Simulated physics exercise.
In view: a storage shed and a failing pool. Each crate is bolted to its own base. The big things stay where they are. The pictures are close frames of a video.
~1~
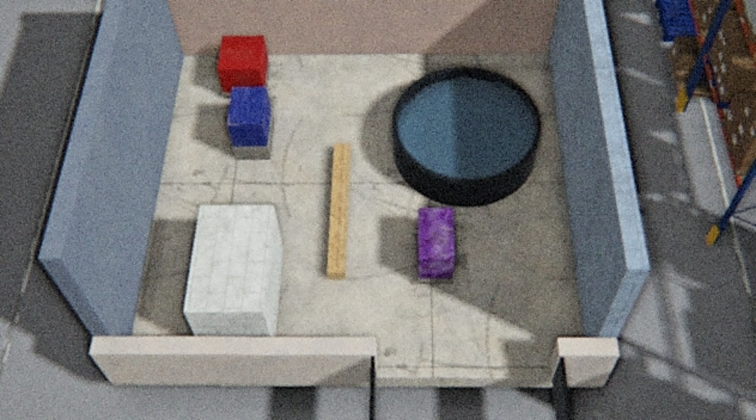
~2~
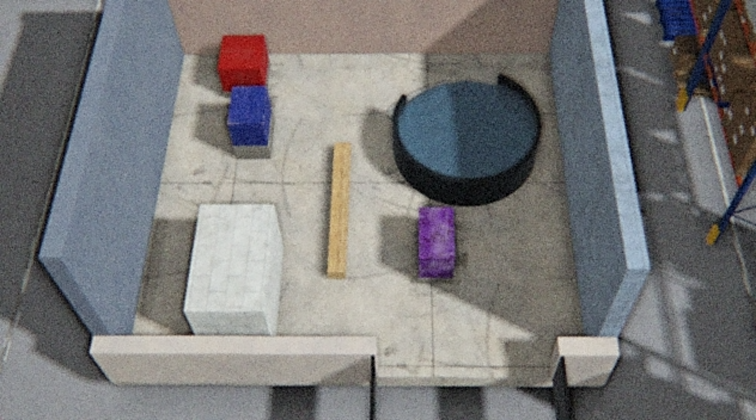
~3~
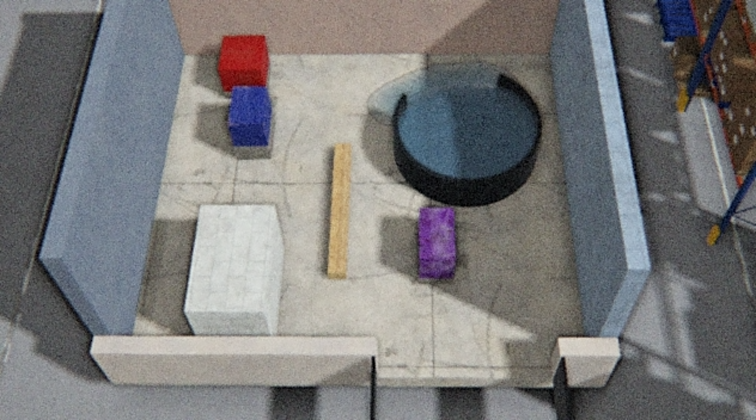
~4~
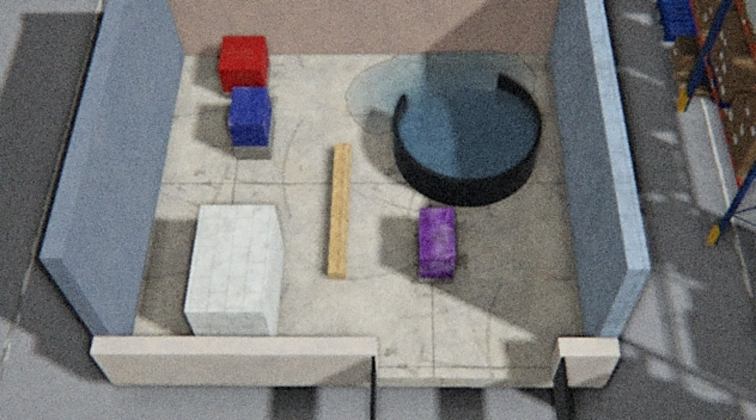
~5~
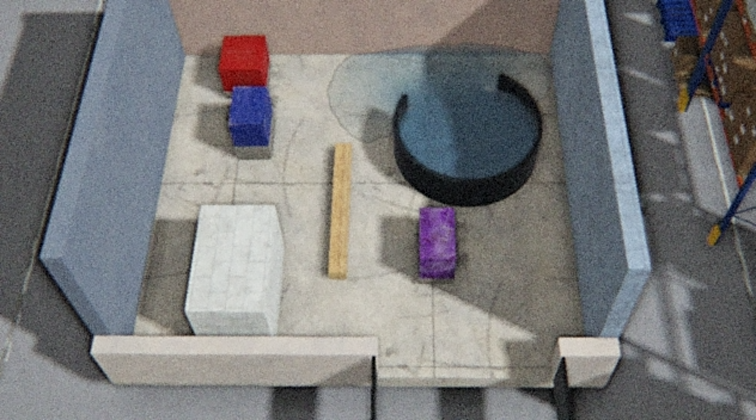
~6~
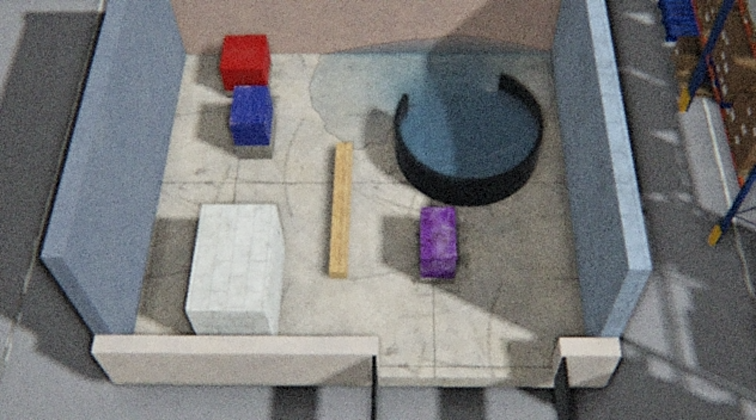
In the video, a round dark-walled pool stands whole among colored blocks and a wooden beam in a walled enclosure, then its far side opens and water pours out, spreading across the floor toward the back wall and left.
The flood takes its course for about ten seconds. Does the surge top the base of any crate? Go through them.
The red crate is soaked; the blue crate keeps dry; the purple crate keeps dry.
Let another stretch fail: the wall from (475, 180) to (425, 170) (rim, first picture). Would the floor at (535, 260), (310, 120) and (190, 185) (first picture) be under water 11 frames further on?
One after the other: Covered, clear, free of water.
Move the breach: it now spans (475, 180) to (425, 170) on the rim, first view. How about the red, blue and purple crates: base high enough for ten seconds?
My reading: The red one is spared, the blue one escapes it, the purple one gets wet.
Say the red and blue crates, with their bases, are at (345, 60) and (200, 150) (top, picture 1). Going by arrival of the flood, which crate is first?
The one in red.
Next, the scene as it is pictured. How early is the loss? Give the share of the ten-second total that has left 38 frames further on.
I make it 40 per cent.
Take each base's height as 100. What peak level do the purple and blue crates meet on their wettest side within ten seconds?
About 40 and 80 per cent.
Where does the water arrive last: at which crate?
The crate marked purple.
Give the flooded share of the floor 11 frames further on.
Roughly 25 per cent.
A moment on, water covers 20 % of the floor; the red crate water round its plinth, the blue crate water round its plinth, the purple crate not reached.
Next, water covers 25 % of the floor; the red crate water round its plinth, the blue crate water round its plinth, the purple crate not reached.
Then, water covers 55 % of the floor; the red crate water round its plinth, the blue crate water round its plinth, the purple crate not reached.
Later, water covers 85 % of the floor; the red crate water round its plinth, the blue crate water round its plinth, the purple crate water round its plinth.
In the end, water covers 90 % of the floor; the red crate was topped, the blue crate stayed above the water, the purple crate stayed above the water.
